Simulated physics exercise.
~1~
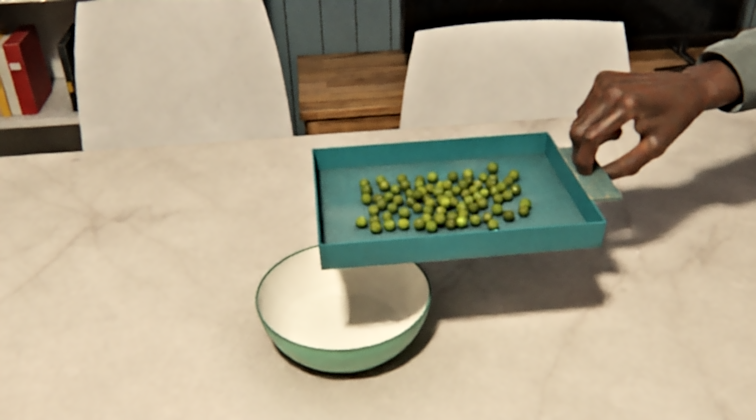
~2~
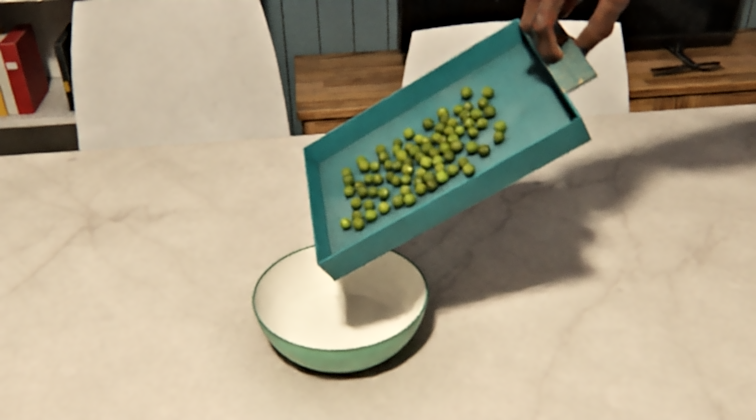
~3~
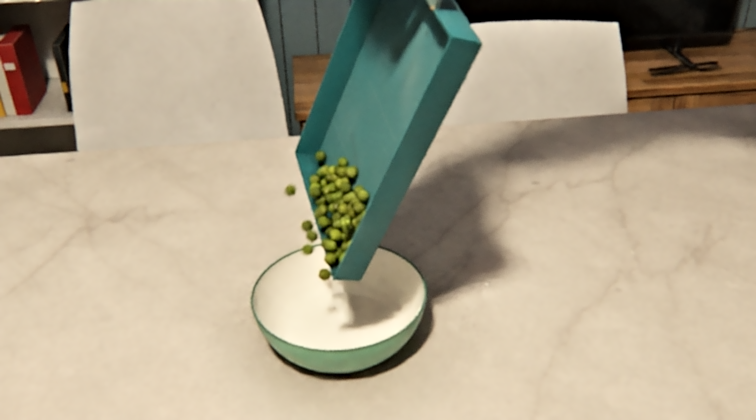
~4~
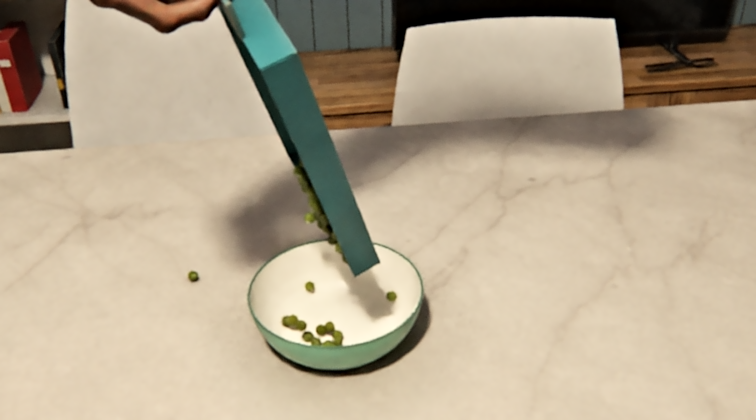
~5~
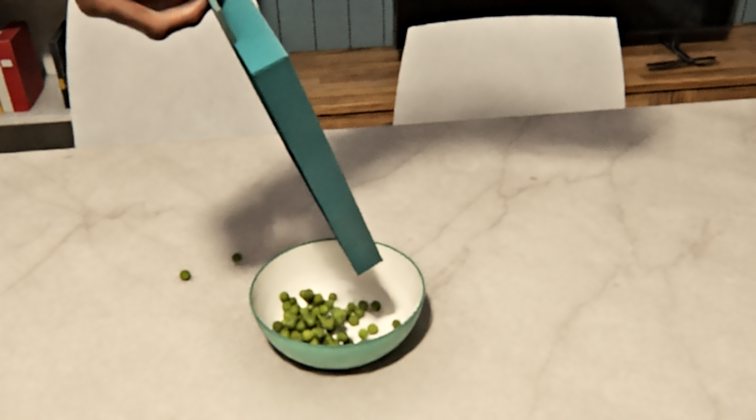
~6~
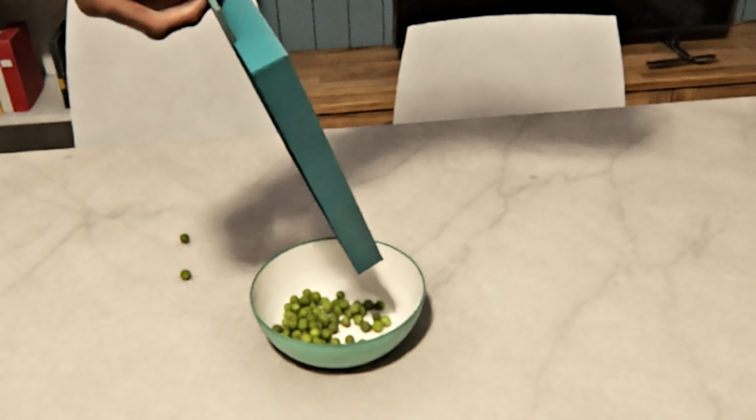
A teal tray of small green olives, held by a hand above a marble table, swings left and tips steeply over a white bowl with a green outside, pouring them in; most end up in the bowl, while two lie on the table to its left.
